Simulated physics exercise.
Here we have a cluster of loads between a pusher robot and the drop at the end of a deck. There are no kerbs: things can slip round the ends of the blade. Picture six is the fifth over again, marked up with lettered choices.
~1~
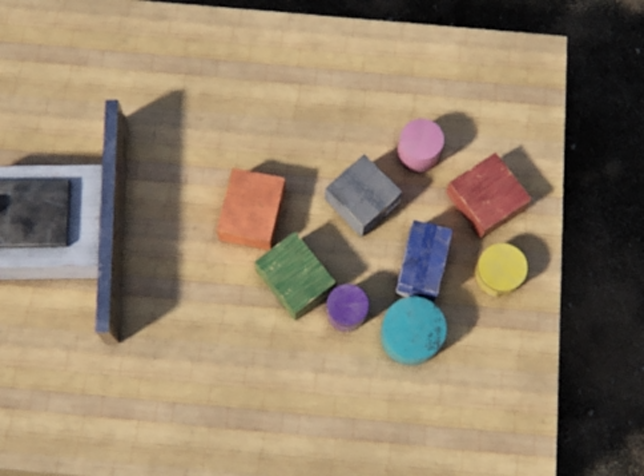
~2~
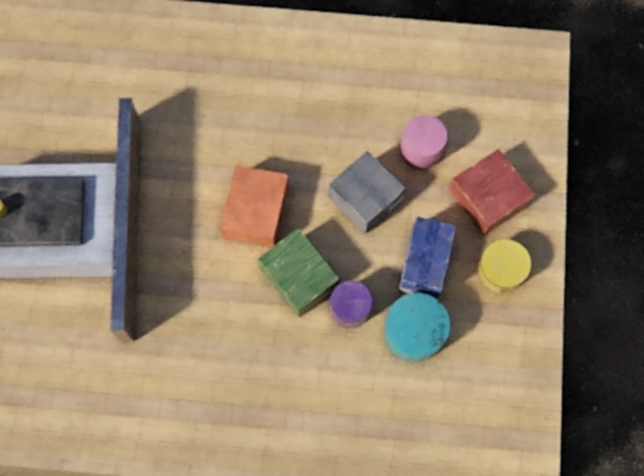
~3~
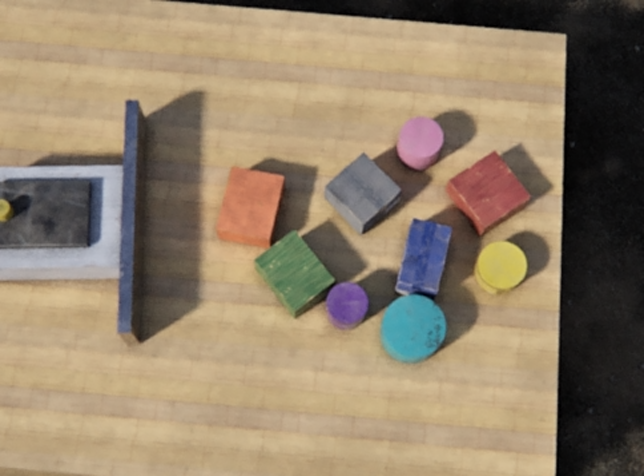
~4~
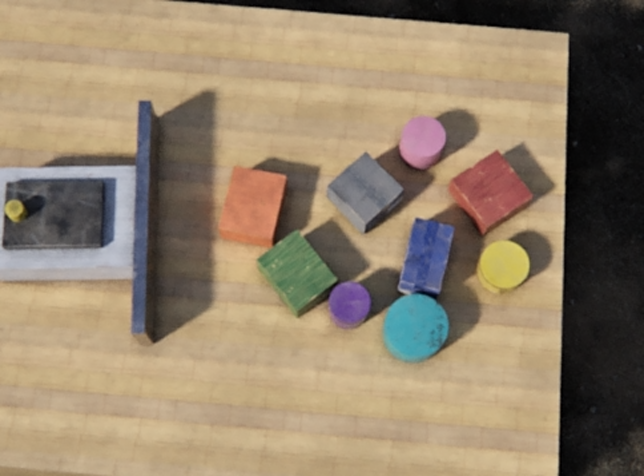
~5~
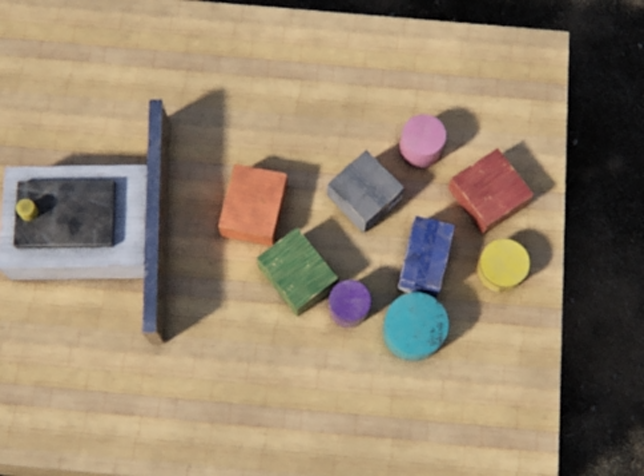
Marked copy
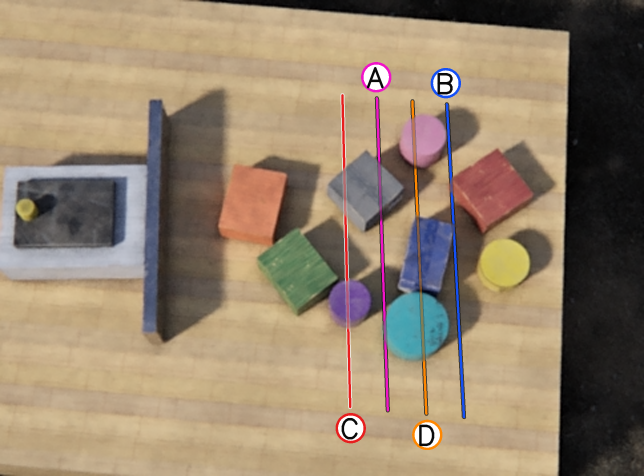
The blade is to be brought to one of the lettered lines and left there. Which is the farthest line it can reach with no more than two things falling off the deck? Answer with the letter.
At B, and not beyond.
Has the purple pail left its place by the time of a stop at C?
Yes.
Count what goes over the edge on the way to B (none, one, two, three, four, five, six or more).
In all, two.
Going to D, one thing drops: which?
The red crate.
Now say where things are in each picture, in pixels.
The first picture shows turquoise canister (413, 331); blue box (424, 262); pink canister (420, 146).
The second picture shows robot (41, 212); orange crate (255, 206).
The third picture shows robot (48, 214); green crate (295, 274).
The fourth picture shows robot (61, 215); grey parcel (365, 193).
The fifth picture shows robot (72, 214); turquoise canister (415, 327); blue box (426, 257); pink canister (422, 141).
On the marked copy, A at (382, 248); B at (455, 254); C at (346, 244); D at (419, 251).
With B. Early on, robot (181, 223); purple pail (354, 313); green crate (306, 276).
Further on, robot (292, 233); red crate (533, 184); yellow pail (526, 273).
At the end, robot (375, 240); yellow pail over the edge; red crate over the edge; two fallen.
As for the rest, A is within the limit but short; C is within the limit but short; D is within the limit but short.
